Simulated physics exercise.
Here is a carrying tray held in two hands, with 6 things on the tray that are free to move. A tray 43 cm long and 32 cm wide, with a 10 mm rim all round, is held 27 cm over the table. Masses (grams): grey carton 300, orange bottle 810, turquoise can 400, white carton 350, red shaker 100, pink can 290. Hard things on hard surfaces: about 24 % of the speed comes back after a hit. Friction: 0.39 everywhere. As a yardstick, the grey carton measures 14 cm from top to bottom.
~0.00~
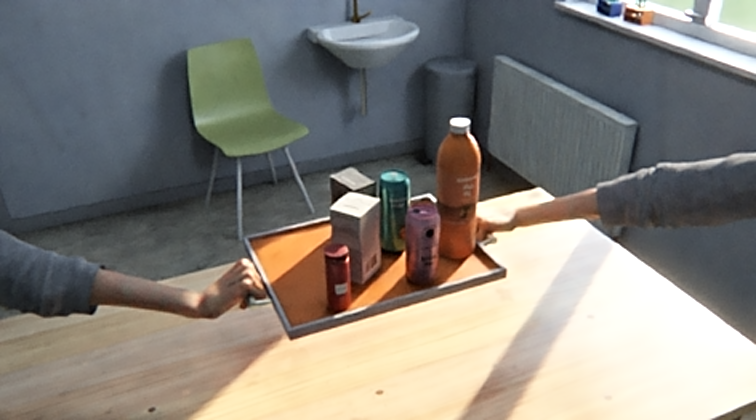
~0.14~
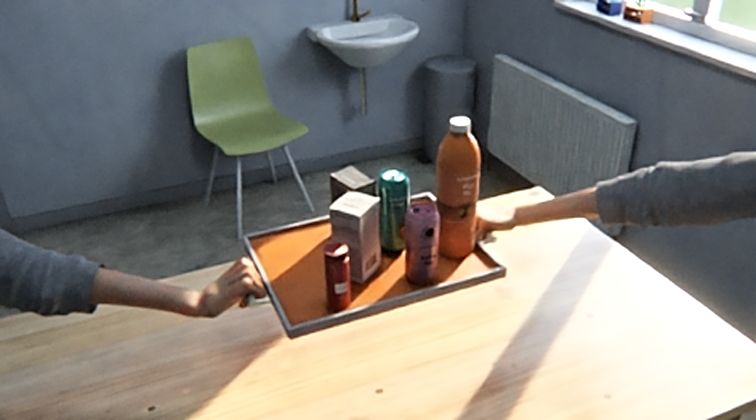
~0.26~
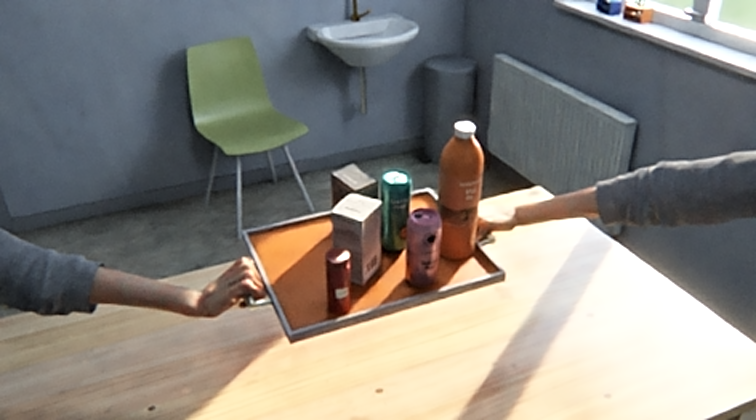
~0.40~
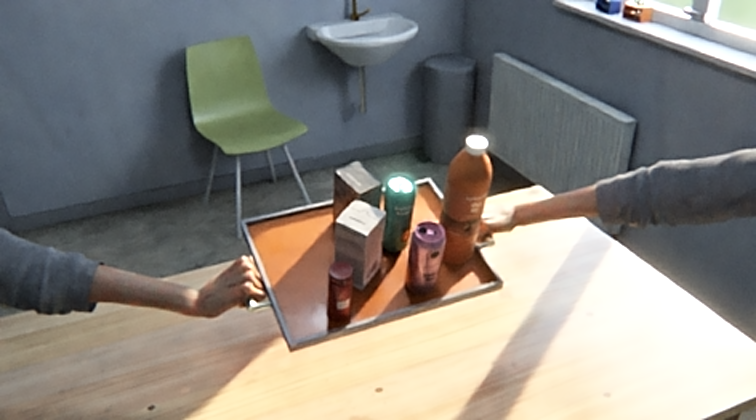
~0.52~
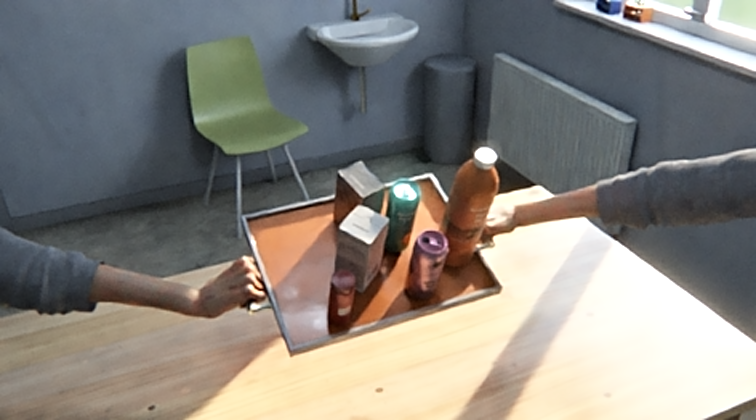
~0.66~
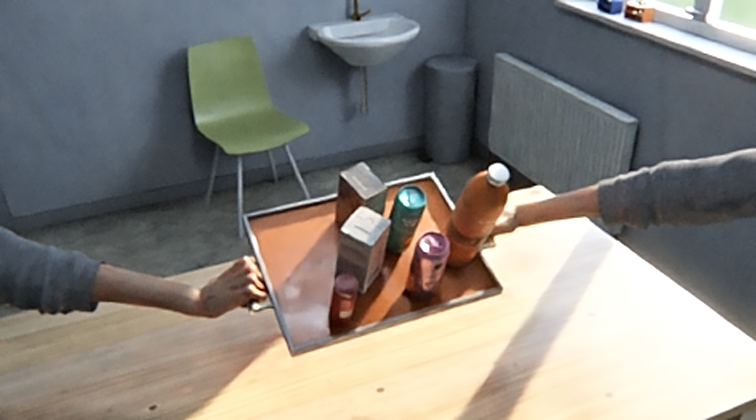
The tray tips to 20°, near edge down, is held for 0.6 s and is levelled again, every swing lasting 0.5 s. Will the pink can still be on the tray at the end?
The pink can comes off the tray.
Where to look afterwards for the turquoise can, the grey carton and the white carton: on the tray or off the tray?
The turquoise can finishes off the tray; the grey carton ends on the tray; the white carton ends on the tray.
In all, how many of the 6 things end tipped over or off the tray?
4 of them.
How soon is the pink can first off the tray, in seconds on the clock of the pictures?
At about 1.0 s.
After 0.96 s, tray tilted 20°, near edge down; orange bottle and red shaker now off the tray; pink can 38° off its base near (440, 289); turquoise can 46° off its base.
After 1.26 s, tray tilted 19°, near edge down; turquoise can and pink can now off the tray.
After 1.56 s, tray tilted 3°, near edge down; grey carton moved 2 cm.
After 1.76 s, tray level; grey carton moved 2 cm.
In the end (2.2 s), off the tray, orange bottle, turquoise can, red shaker and pink can; the other 2 under 5 cm from the start.
